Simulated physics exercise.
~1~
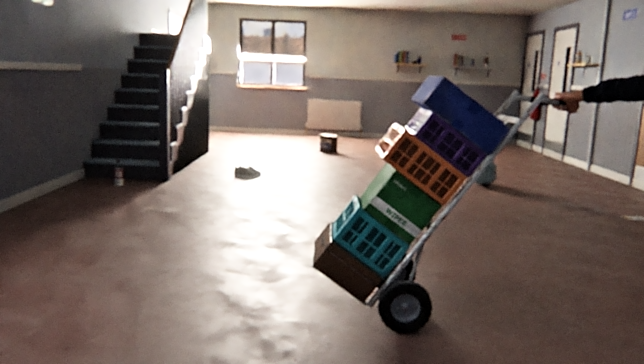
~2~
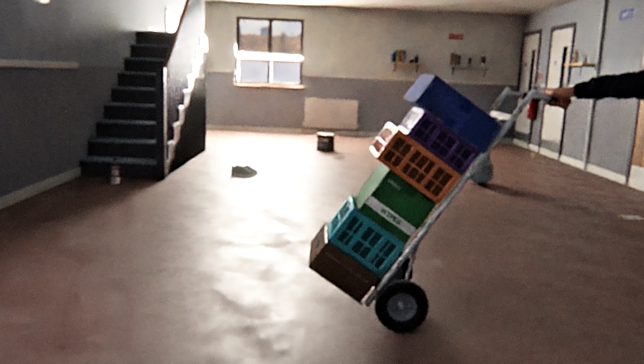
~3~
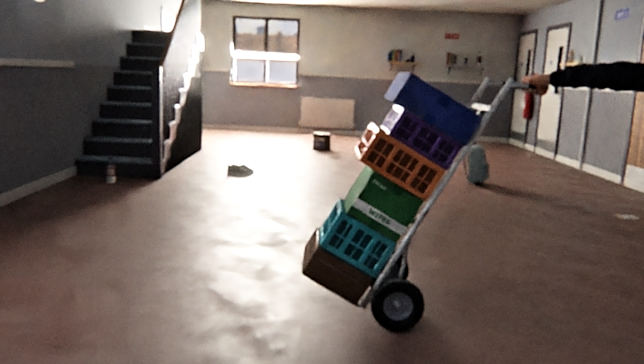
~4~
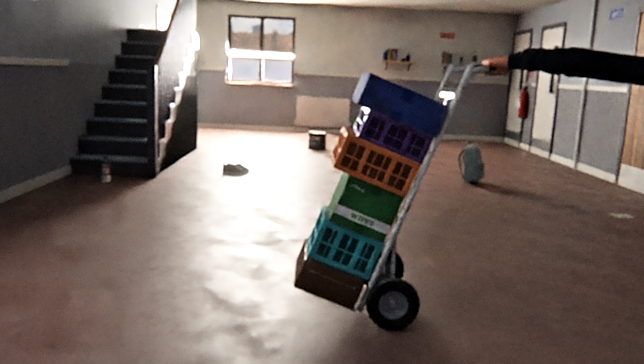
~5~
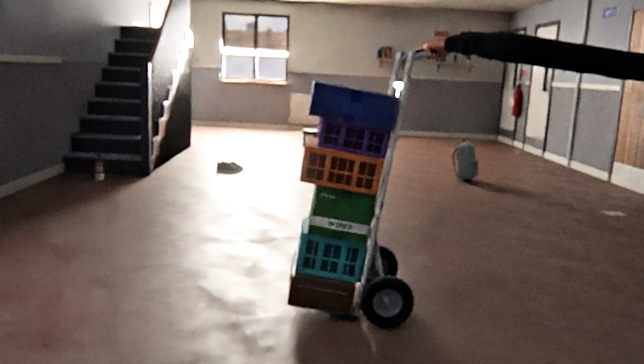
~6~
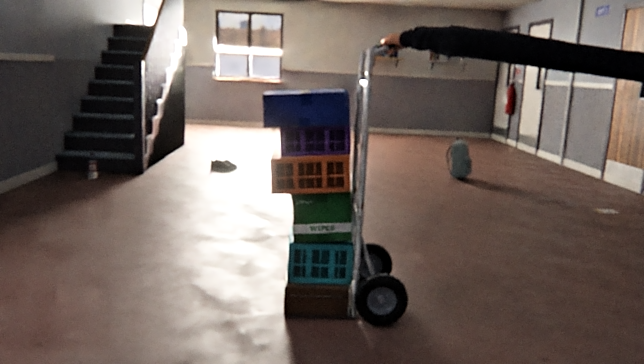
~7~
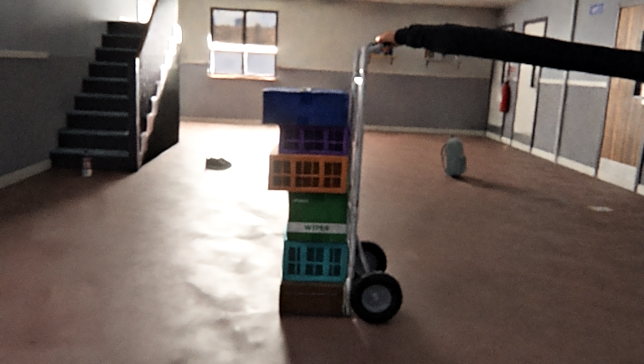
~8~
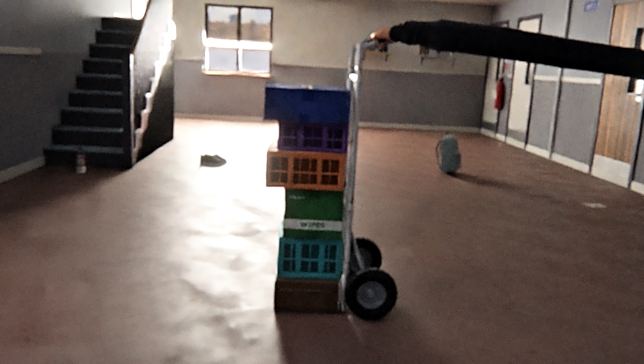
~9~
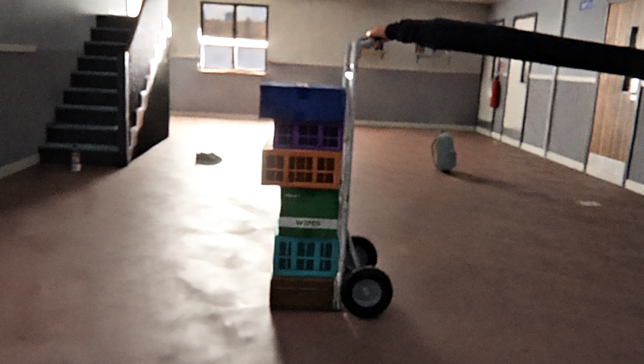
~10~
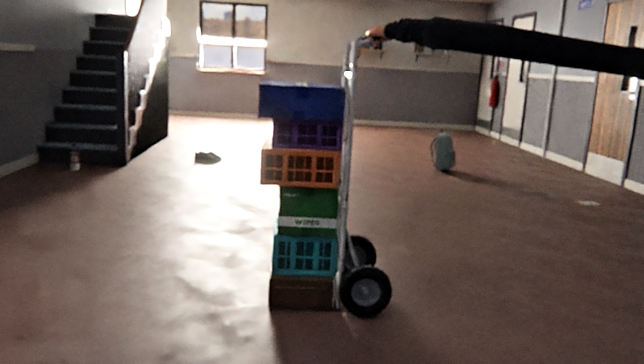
The footage shows a hand truck stacked with colourful crates and boxes, leaning back toward an outstretched arm at the right in a large room with stairs. The arm swings it upright to the left until the stack stands straight, and it stays still with every item in place.
